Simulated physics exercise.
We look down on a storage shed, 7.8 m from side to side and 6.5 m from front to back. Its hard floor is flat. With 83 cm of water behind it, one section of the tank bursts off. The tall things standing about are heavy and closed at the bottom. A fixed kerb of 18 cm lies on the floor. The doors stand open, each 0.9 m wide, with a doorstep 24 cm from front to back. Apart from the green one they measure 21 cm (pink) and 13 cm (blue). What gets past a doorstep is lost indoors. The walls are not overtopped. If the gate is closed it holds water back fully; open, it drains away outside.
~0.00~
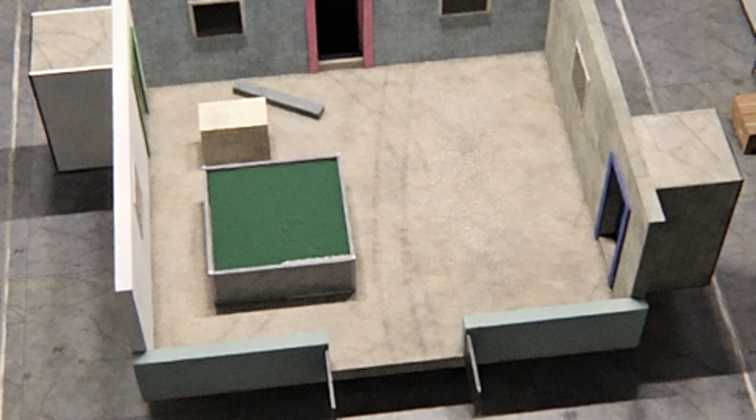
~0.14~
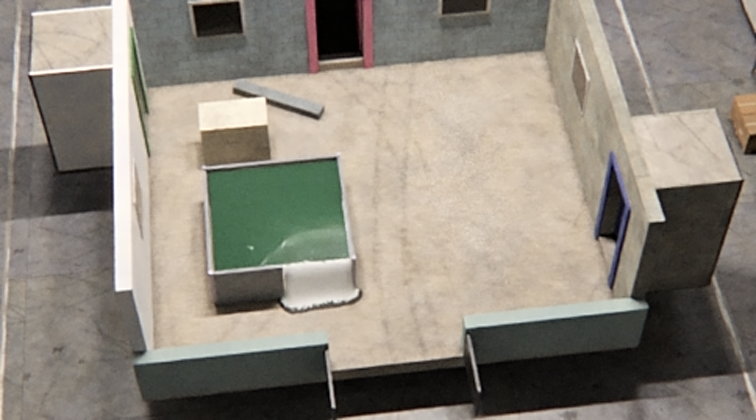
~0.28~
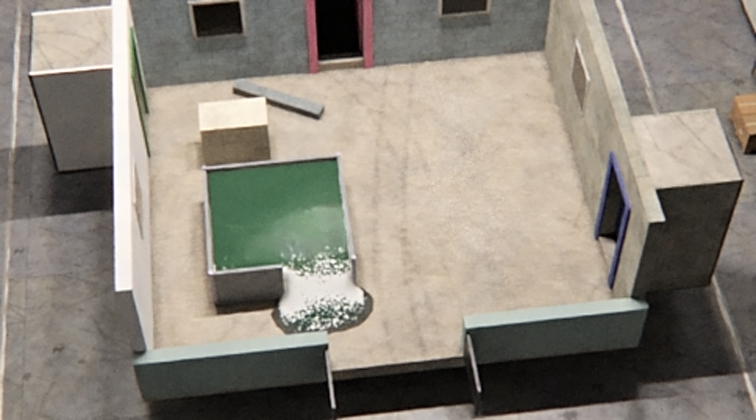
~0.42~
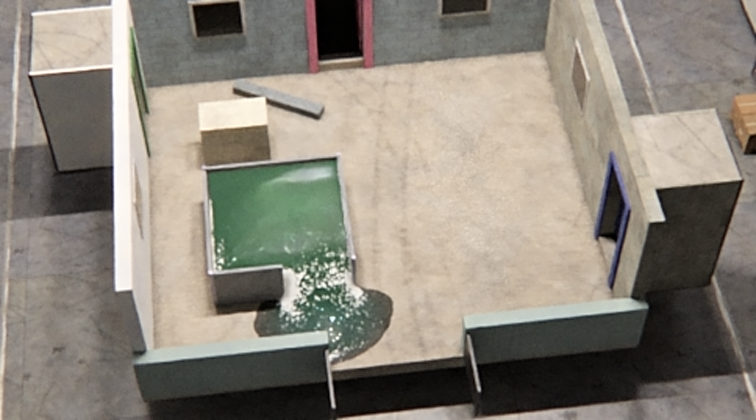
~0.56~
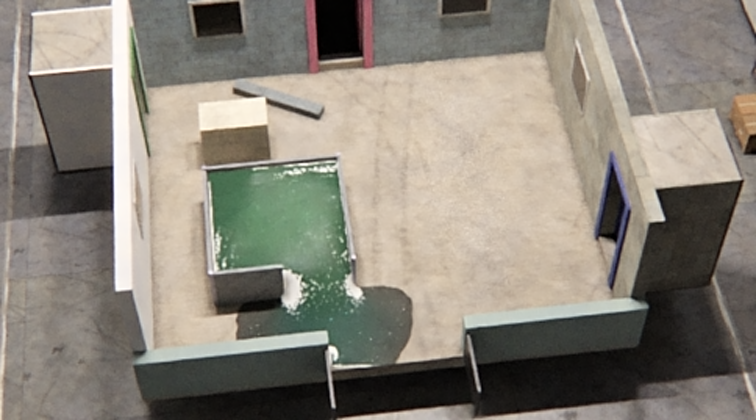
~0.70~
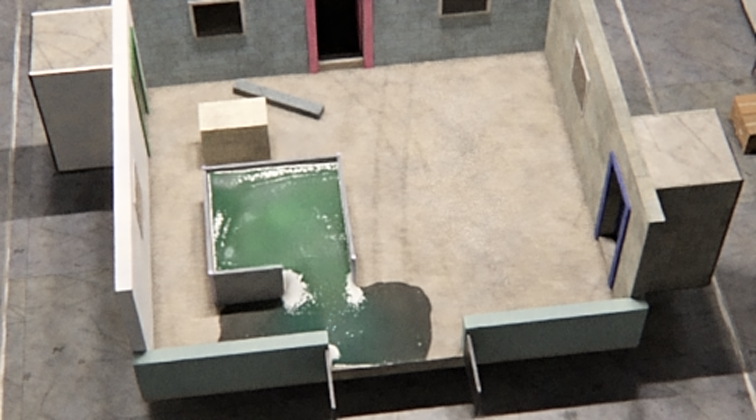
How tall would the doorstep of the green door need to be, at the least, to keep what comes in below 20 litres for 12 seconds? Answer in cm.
Close to 7 cm is just enough.
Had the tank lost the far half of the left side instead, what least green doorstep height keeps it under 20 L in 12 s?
About 19 cm.
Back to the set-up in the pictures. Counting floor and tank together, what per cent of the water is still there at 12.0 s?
About 42 per cent.
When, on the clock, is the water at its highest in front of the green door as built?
At about 10.5 s.
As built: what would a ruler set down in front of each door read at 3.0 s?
Depths in cm: Pink 0, blue 0, green 0.
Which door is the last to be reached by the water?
It is the pink one.
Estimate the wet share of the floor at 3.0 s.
Near 25 per cent is wet.
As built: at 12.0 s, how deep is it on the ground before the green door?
Some 8.0 cm.
After 1.4 s water covers 15 % of the floor, deepest (53 cm) near (319, 350); it has not reached the green door.
After 3.0 s water covers 25 % of the floor, deepest (34 cm) near (321, 359); it has not reached the green door.
After 12.0 s water covers 70 % of the floor, deepest (9 cm) near (223, 95); 8 cm at the green door, 30 litres in over its 6 cm doorstep.
At the green door as built, the water arrived by 3.5 s and peaked near 10 cm at 10.4 s.
Run again over the same 12 s with other heights there, 25 litres in over 6.5 cm, 10 litres over 8.5 cm. The limit of 20 litres is kept from about 7 cm up.
